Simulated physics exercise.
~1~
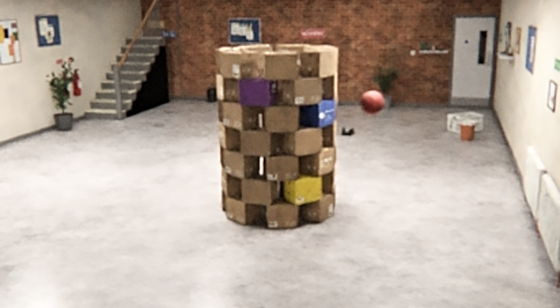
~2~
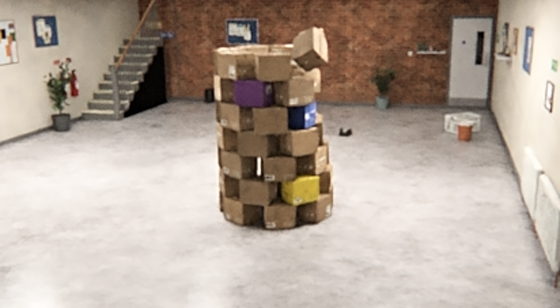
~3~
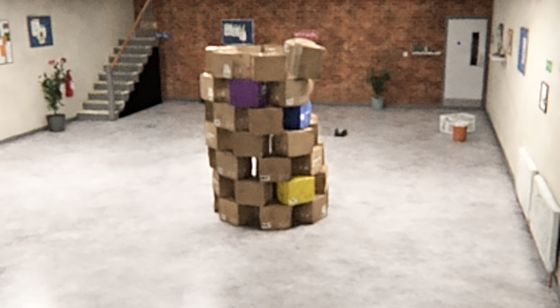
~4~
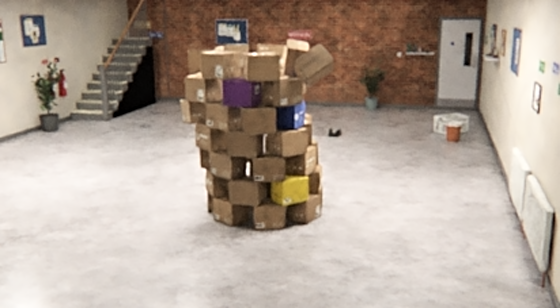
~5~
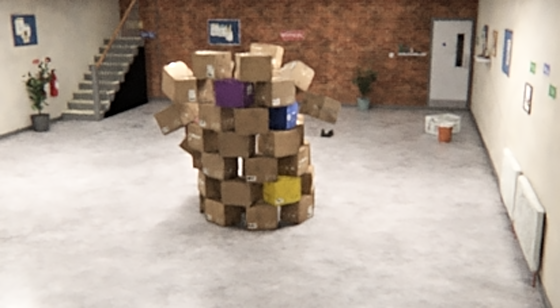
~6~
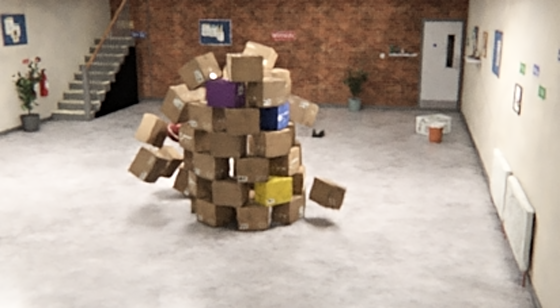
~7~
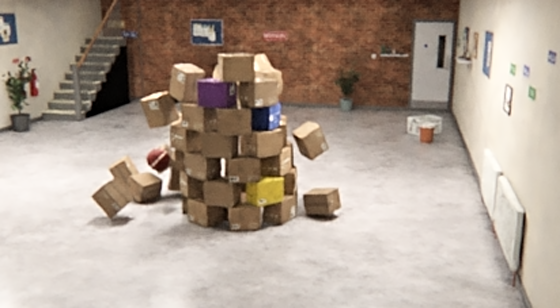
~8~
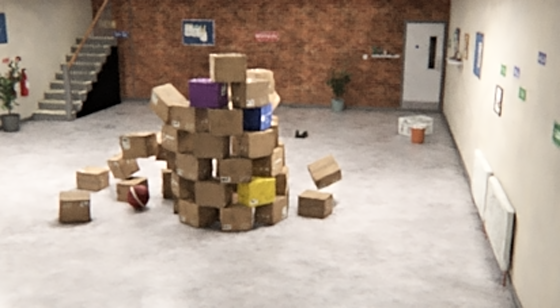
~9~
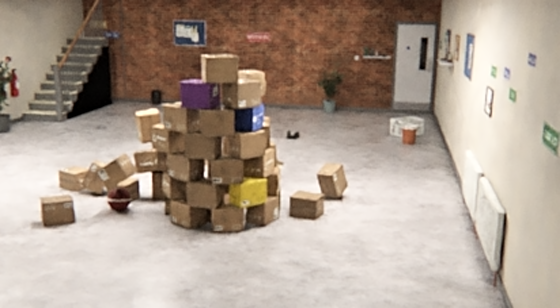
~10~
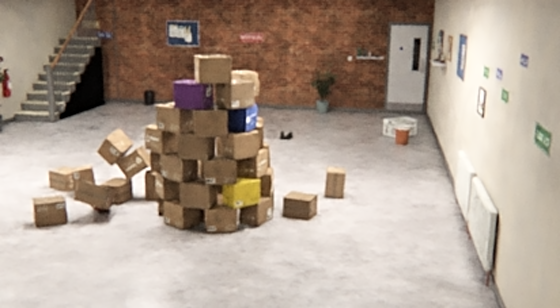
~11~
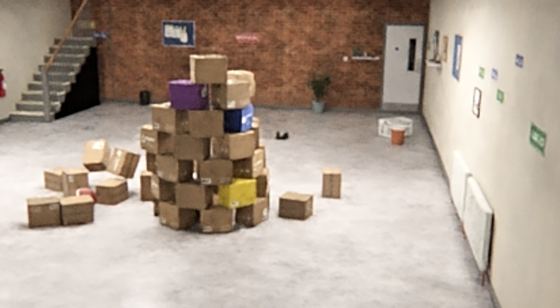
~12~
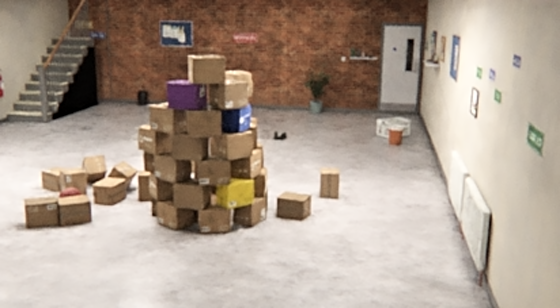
A carton tower is struck by a red ball and partly collapses, its core still standing.
